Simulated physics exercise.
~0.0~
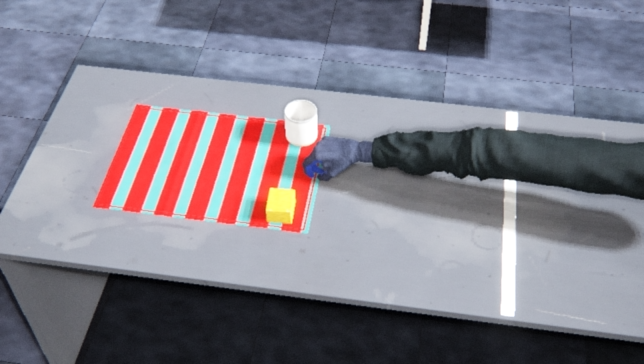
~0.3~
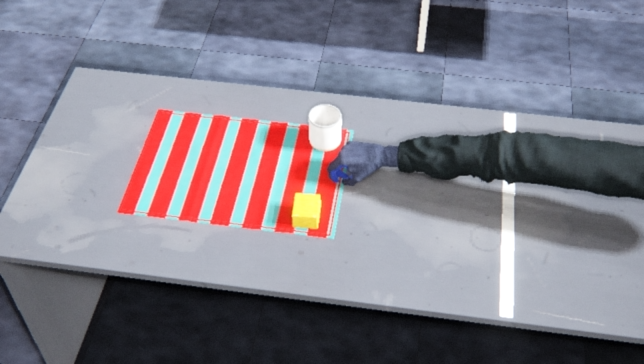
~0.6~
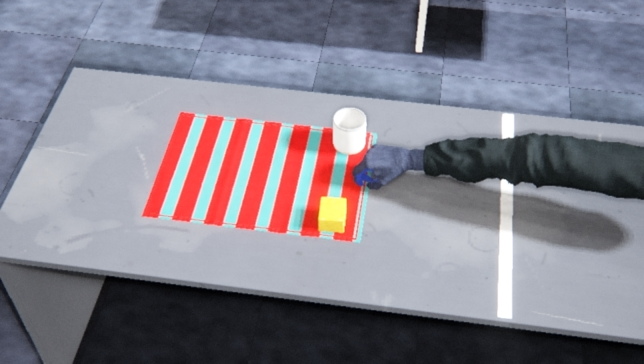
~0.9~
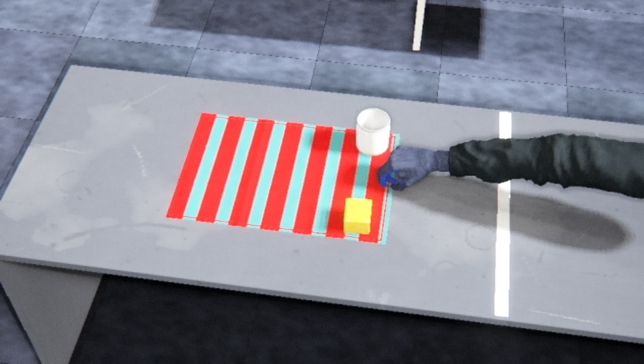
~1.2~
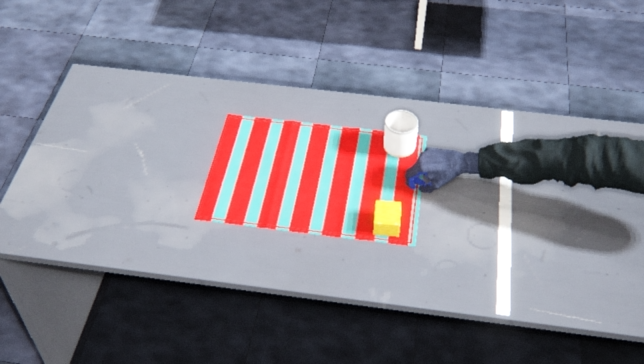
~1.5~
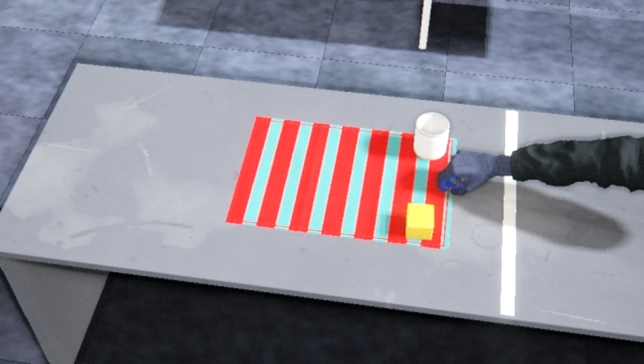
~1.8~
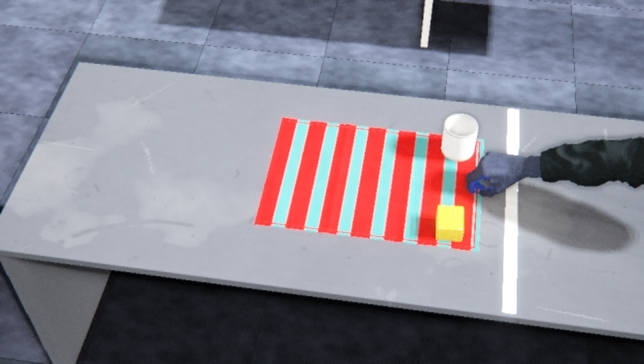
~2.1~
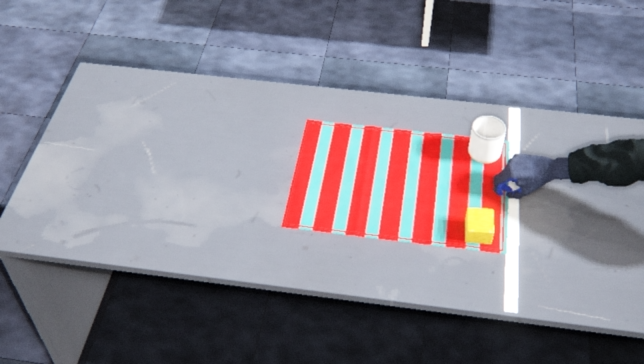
A red striped cloth carrying a white mug and yellow block slides right, pulled by a gloved hand, to the tape line.
